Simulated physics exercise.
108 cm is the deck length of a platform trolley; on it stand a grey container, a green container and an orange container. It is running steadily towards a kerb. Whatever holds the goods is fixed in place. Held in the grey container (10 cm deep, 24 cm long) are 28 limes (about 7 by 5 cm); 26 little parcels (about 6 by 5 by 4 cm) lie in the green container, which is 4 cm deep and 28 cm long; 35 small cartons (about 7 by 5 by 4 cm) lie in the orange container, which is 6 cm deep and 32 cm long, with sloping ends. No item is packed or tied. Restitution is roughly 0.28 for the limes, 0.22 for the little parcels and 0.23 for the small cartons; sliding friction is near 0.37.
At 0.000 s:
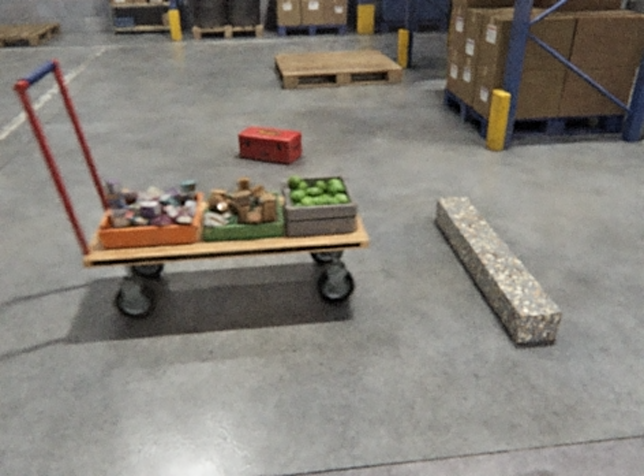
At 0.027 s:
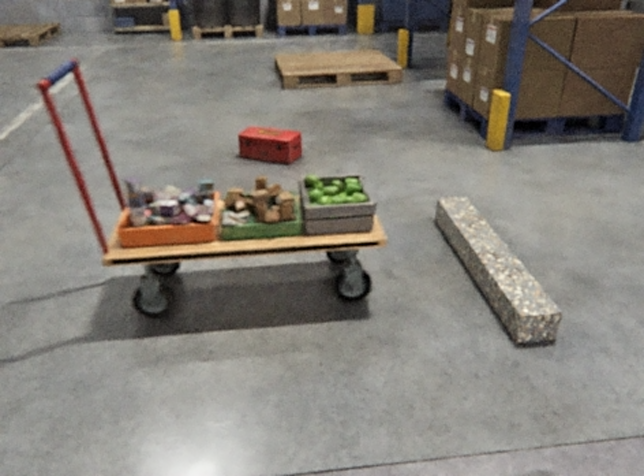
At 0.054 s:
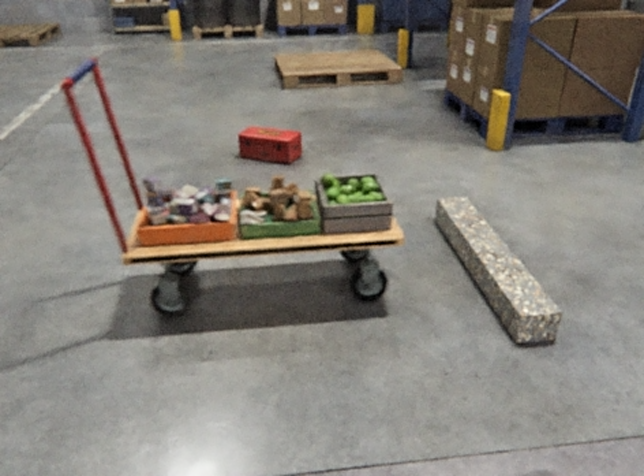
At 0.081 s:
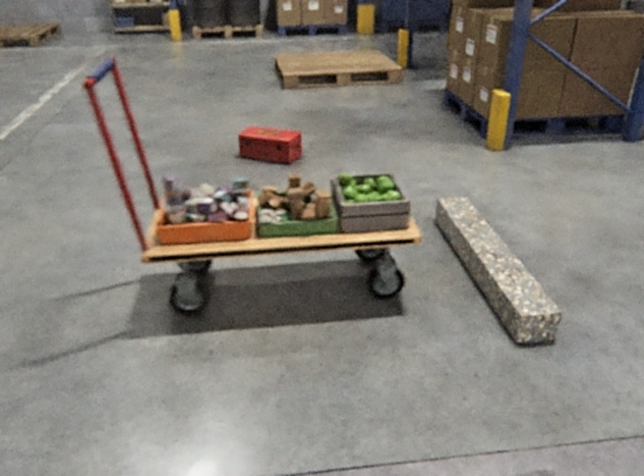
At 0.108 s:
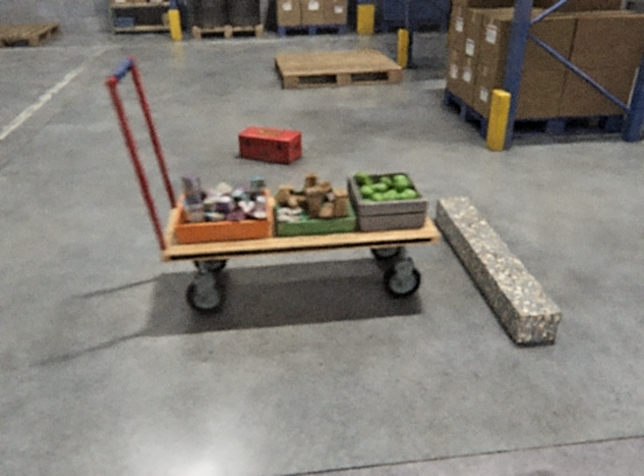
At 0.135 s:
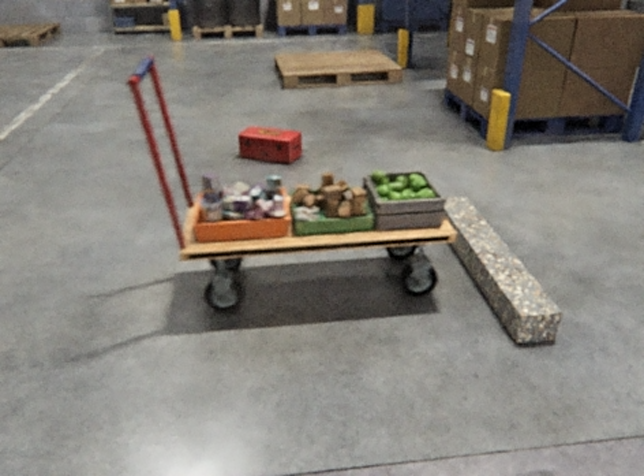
Flatbed trolley with a red handle carrying orange, green and grey containers, rolling steadily rightwards across a warehouse floor towards a speckled kerb.
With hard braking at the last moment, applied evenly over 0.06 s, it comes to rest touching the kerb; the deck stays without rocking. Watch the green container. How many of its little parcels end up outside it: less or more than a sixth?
The green container loses more than a sixth of its little parcels.
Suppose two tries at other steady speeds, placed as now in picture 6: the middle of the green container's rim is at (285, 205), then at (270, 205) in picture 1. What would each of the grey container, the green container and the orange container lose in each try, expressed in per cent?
Per cent lost, first try then second - grey container: 0, 0; green container: 10, 10; orange container: 20, 20.
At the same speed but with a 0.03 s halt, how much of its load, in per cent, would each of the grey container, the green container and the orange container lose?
Result - grey container: 10 percent, green container: 20 percent, orange container: 40 percent.
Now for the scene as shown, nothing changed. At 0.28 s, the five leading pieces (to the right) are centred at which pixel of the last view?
Near (468, 191) in pixels.
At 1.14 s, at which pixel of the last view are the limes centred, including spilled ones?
Centred roughly at (454, 196).
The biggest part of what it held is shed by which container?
The orange container.
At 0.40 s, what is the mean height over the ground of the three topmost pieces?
52 cm.
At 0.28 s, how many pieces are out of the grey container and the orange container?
Estimate at that time - grey container 0, orange container 3, give or take.
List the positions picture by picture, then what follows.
In the first picture (places track the rim corner closest to us here), green container (207, 228); orange container (100, 231); 56 cm to go; all still inside.
Green container (225, 226); orange container (120, 230); 49 cm to go, in the second picture.
Green container (244, 225); orange container (139, 228); 42 cm to go, in the third picture.
Green container (262, 224); orange container (158, 227); 35 cm to go, in the fourth picture.
Green container (281, 223); orange container (177, 226); 27 cm to go, in the fifth picture.
Green container (299, 221); orange container (196, 225); 20 cm to go; all still inside, in the sixth picture.
After 0.18 s, it begins to slow.
After 0.28 s, the grey container has all 28, the green container is down by 2 of 26 and the orange container is down by 3 of 35.
After 0.40 s, the grey container is down by 1 of 28, the green container is down by 6 of 26 and the orange container is down by 15 of 35.
After 0.63 s, the grey container is down by 1 of 28, the green container is down by 8 of 26 and the orange container is down by 15 of 35.
Final count (at 1.14 s), the grey container is down by 1 of 28, the green container is down by 8 of 26 and the orange container is down by 15 of 35. Asked share, 8 of 26, 31 per cent.
